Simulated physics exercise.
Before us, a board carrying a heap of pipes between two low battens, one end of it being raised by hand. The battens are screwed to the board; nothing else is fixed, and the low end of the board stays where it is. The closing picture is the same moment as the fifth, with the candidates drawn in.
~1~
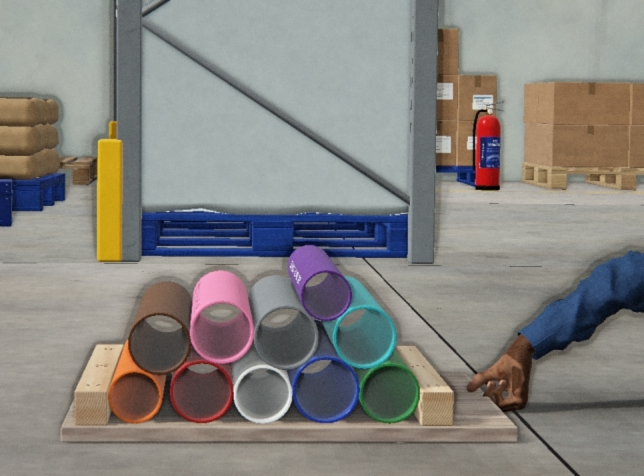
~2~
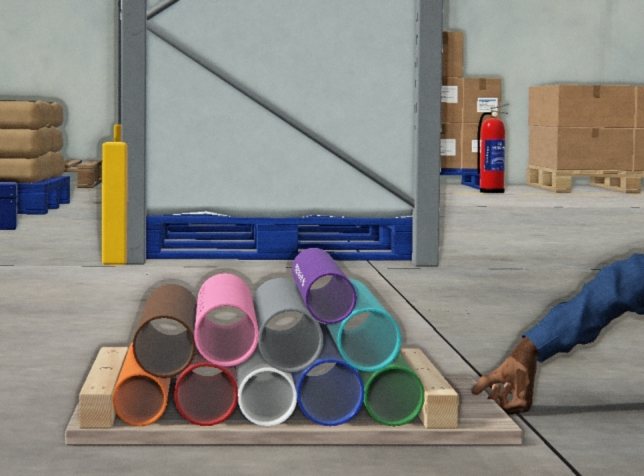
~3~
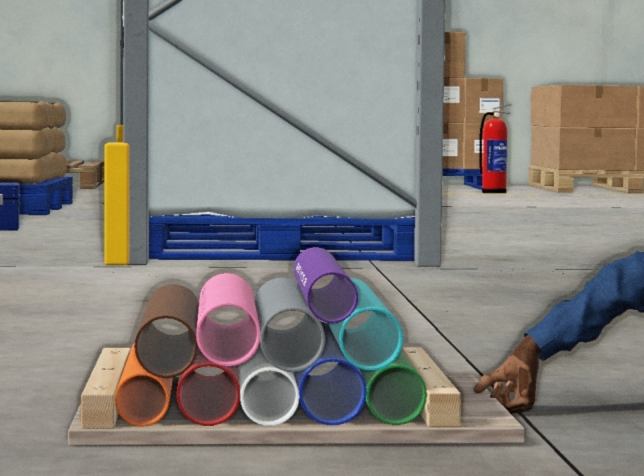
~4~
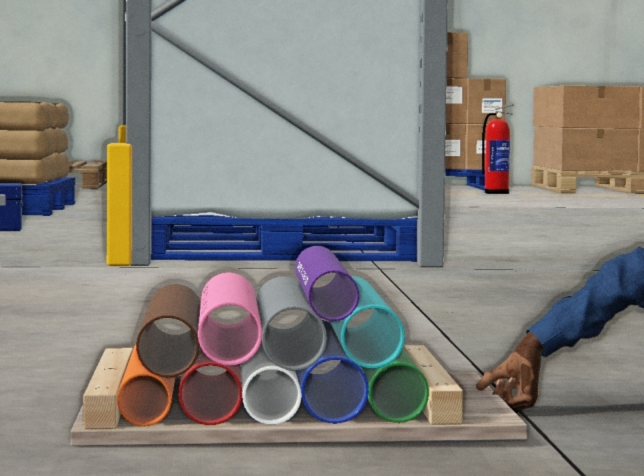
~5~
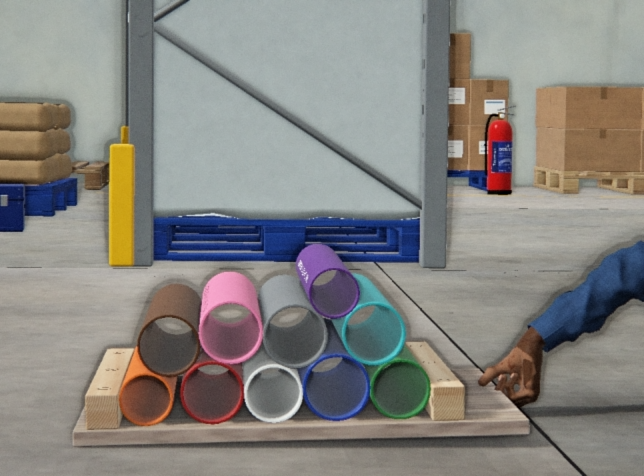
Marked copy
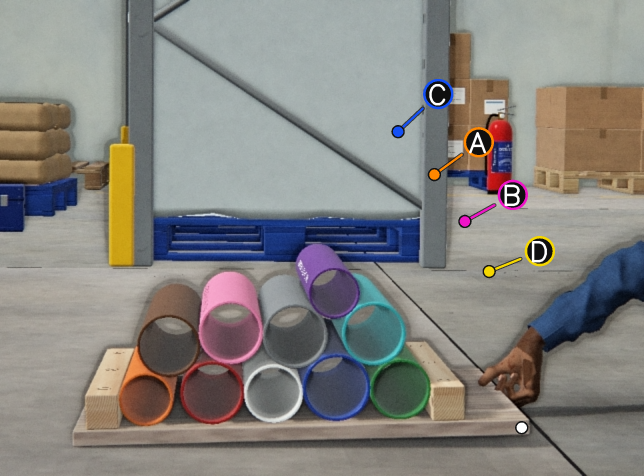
A board's right end rises very slightly as a blue-sleeved hand lifts it, seen from the front in a warehouse, before a grey frame, blue pallet, yellow post and red extinguisher. Between its pale wooden battens lie orange, red, white, blue and green pipes, with brown, pink, grey and turquoise above and purple on top. The pipes keep their places while the camera drifts slightly left and up.
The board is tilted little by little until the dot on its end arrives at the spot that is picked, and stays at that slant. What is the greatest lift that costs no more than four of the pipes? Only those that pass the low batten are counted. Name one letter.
No higher than B.
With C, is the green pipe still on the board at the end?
Yes.
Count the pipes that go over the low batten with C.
The count is five.
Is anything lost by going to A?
Yes.
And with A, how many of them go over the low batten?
At A the number is five.
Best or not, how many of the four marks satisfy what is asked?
Two of them.
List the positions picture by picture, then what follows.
Turquoise pipe (365, 337); brown pipe (160, 343); pink pipe (222, 332), in the first frame.
Pink pipe (226, 334); purple pipe (331, 298), in the second frame.
Board (291, 391); green pipe (397, 395); turquoise pipe (371, 339); blue pipe (333, 392), in the third frame.
Board (293, 390); orange pipe (144, 400); red pipe (211, 394), in the fourth frame.
Board (295, 388); orange pipe (146, 399); red pipe (213, 393), in the fifth frame.
On the marked copy, A at (434, 174); B at (465, 222); C at (398, 132); D at (489, 272); the white dot at (522, 428).
With B. Early on, board at 17°.
Further on, board at 29°.
At the end, board at 29°, four over the low batten (grey, brown, pink, purple).
As for the rest, A five over the low batten; C five over the low batten; D four over the low batten (grey, brown, pink, purple).
